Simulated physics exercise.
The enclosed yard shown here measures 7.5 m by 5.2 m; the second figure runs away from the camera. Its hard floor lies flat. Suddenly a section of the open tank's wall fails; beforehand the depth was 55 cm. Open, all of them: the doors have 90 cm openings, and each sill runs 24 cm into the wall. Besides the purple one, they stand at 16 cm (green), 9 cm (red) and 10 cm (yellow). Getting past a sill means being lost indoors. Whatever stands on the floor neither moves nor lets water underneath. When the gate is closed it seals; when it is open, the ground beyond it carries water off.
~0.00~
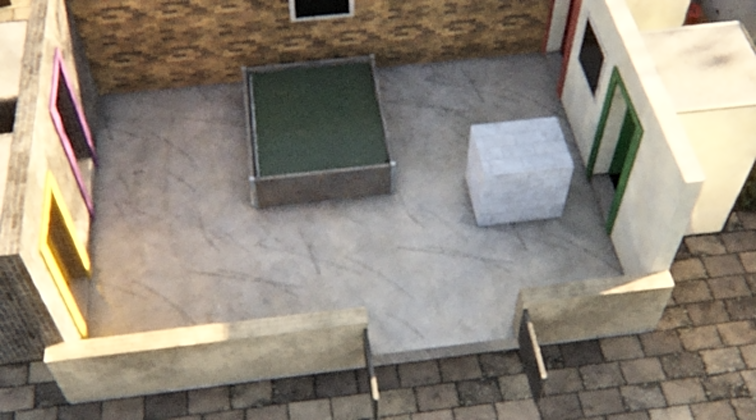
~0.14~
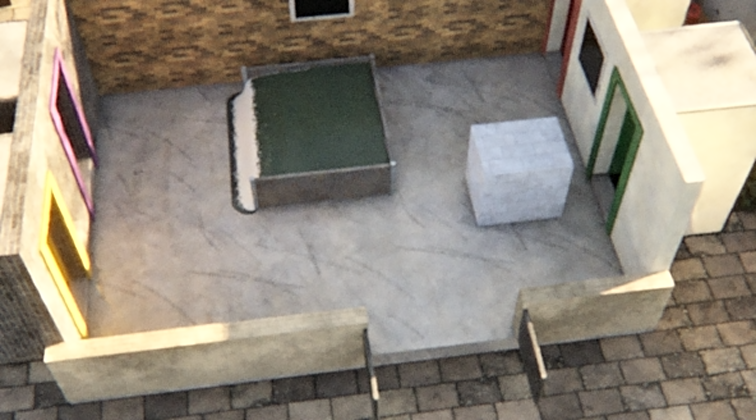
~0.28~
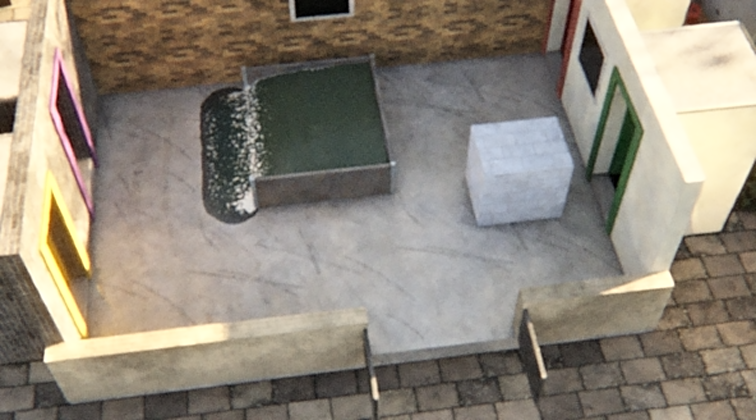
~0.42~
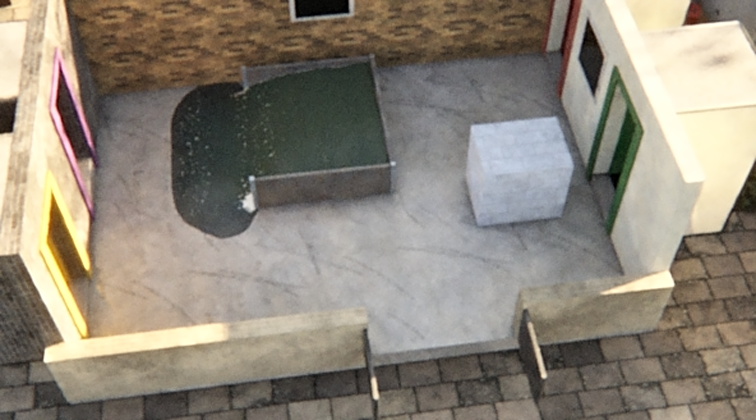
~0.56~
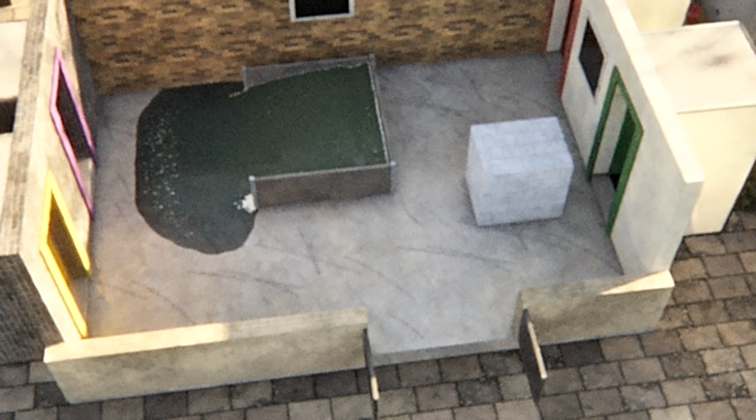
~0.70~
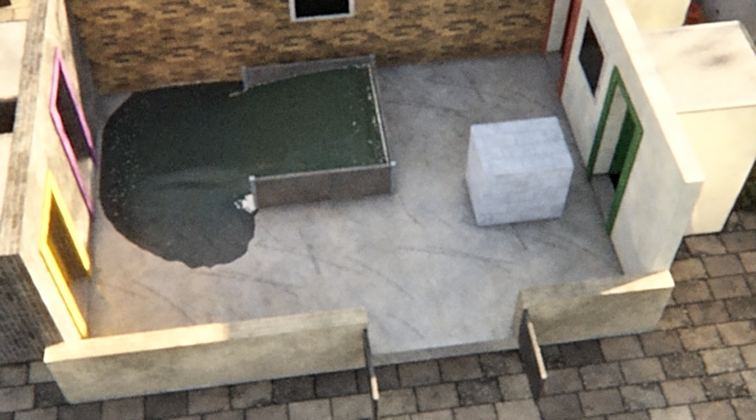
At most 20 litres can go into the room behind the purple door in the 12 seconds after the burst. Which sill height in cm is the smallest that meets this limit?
A height of roughly 29 cm.
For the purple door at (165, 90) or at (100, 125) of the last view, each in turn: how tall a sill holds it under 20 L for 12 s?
Minimums: About 23 cm and 31 cm.
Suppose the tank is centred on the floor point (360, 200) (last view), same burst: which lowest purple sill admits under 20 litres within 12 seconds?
Roughly 24 centimetres.
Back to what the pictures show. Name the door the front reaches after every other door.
It's the green door.
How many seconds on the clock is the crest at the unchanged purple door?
The level tops out near 1.4 seconds.
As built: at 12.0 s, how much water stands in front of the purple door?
A ruler would read roughly 9.0 cm.
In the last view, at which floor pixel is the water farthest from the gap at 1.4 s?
The farthest wet point is roughly at (89, 294) in the last view.
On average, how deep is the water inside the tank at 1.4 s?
About 29 cm.
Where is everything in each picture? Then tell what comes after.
The open tank at (316, 118) is whole and still, 55 cm deep; the purple door at (77, 146) is dry, in the first picture.
Water pours out at (253, 140) and has run 0.3 m, to (240, 206); about 8 cm deep outside, 55 cm at the back, in the second picture.
The gap is at (253, 142), the front 0.7 m out at (212, 209); the back of the open tank holds 55 cm, in the third picture.
The front is at (179, 197), 1.2 m from the gap at (253, 143); 3.1 m2 of floor is wet, 55 cm left at the back, in the fourth picture.
The gap is at (253, 143), the front 1.7 m out at (143, 204); the back of the open tank holds 51 cm, in the fifth picture.
Water pours out at (253, 143) and has run 2.3 m, to (107, 199); about 6 cm deep outside, 46 cm at the back; 0.2 m in a straight line remain to the purple door at (77, 146), in the sixth picture.
After 1.4 s water covers 25 % of the floor, deepest (40 cm) near (100, 101); 34 cm at the purple door, 4 litres in over its 26 cm sill.
After 3.0 s water covers 35 % of the floor, deepest (31 cm) near (85, 362); 27 cm at the purple door, 36 litres in over its 26 cm sill.
After 12.0 s water covers 100 % of the floor, deepest (10 cm) near (95, 185); 9 cm at the purple door, 39 litres in over its 26 cm sill.
At the purple door as built, the water arrived by 0.8 s and peaked near 34 cm at 1.4 s.
With a sill of 25 cm, 48 litres would have come in within the 12 s; with 34 cm, 2 litres. So under 20 litres takes about 29 cm.
